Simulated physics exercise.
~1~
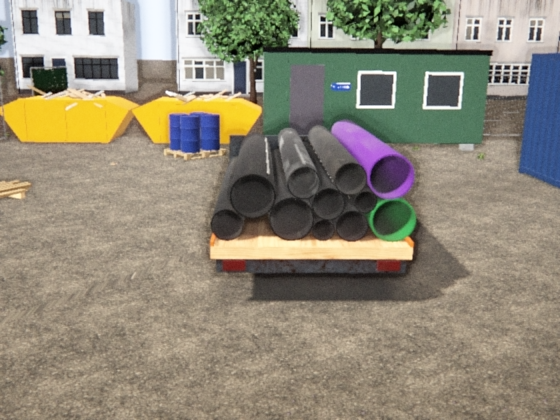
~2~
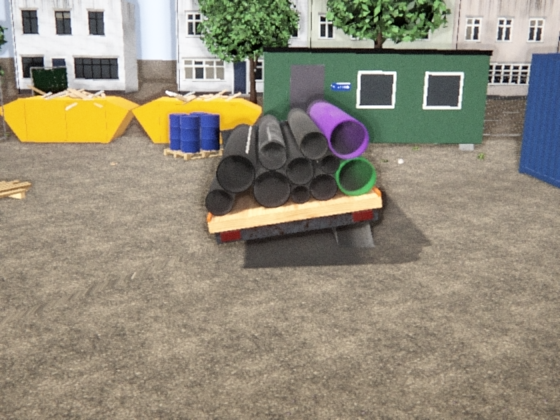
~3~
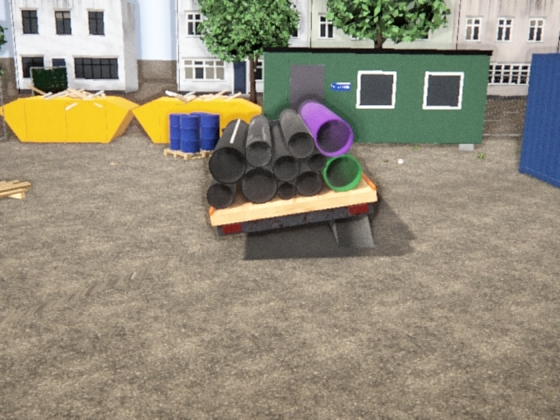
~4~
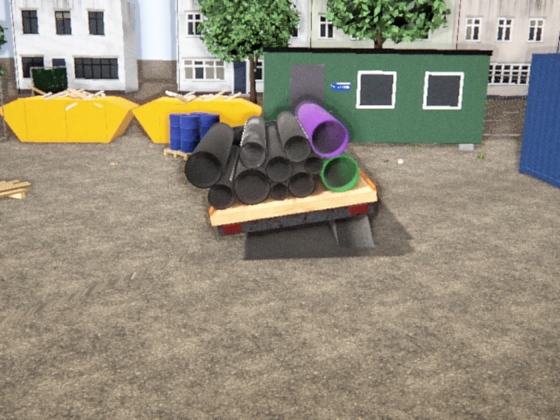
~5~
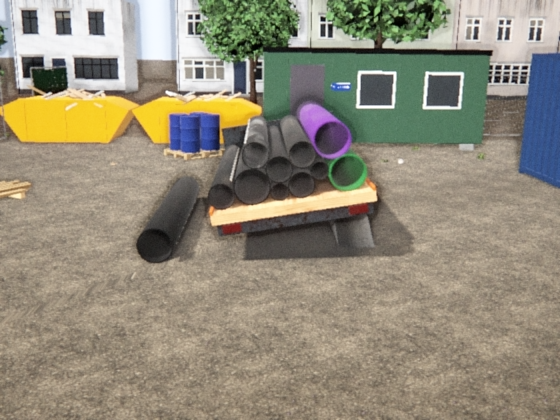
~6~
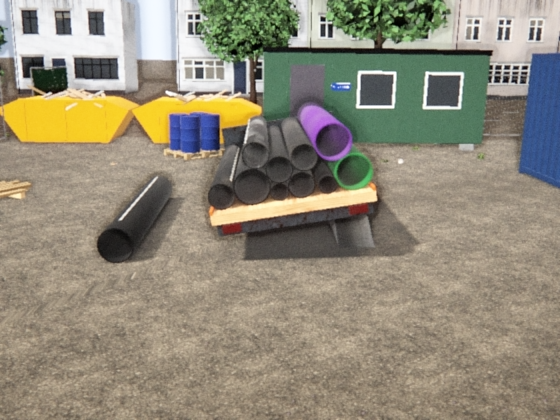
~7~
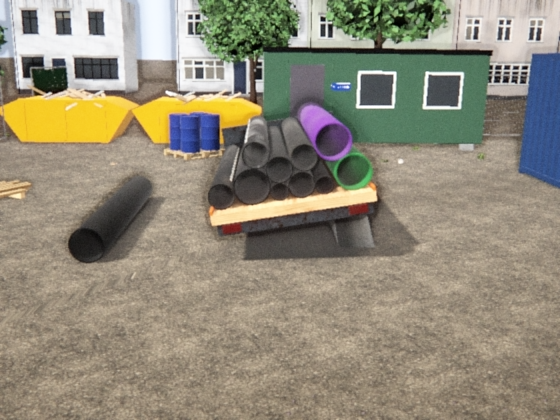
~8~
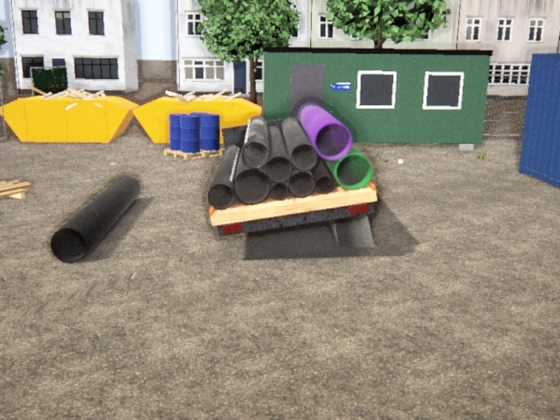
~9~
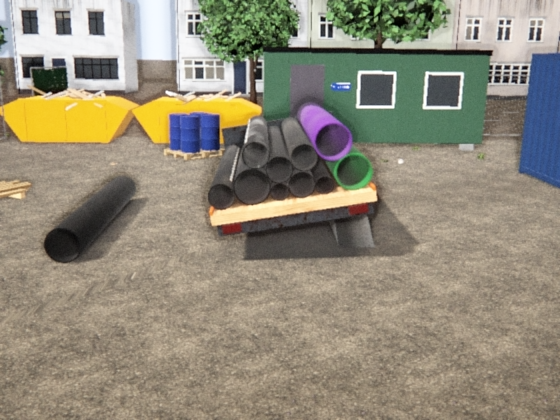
A low trailer stacked with dark pipes, plus a purple one high on the right and a green one below it, stands on a bare gravel yard, seen from behind and slightly above. Yellow skips, blue barrels and a green cabin stand beyond. The trailer creeps forward and its right side rises on a ramp, tilting the load left. The pipes shift, and one dark pipe tips over the left edge and drops to the ground. It rolls away left and stops, while the purple and green pipes settle slightly rightward and stay aboard.
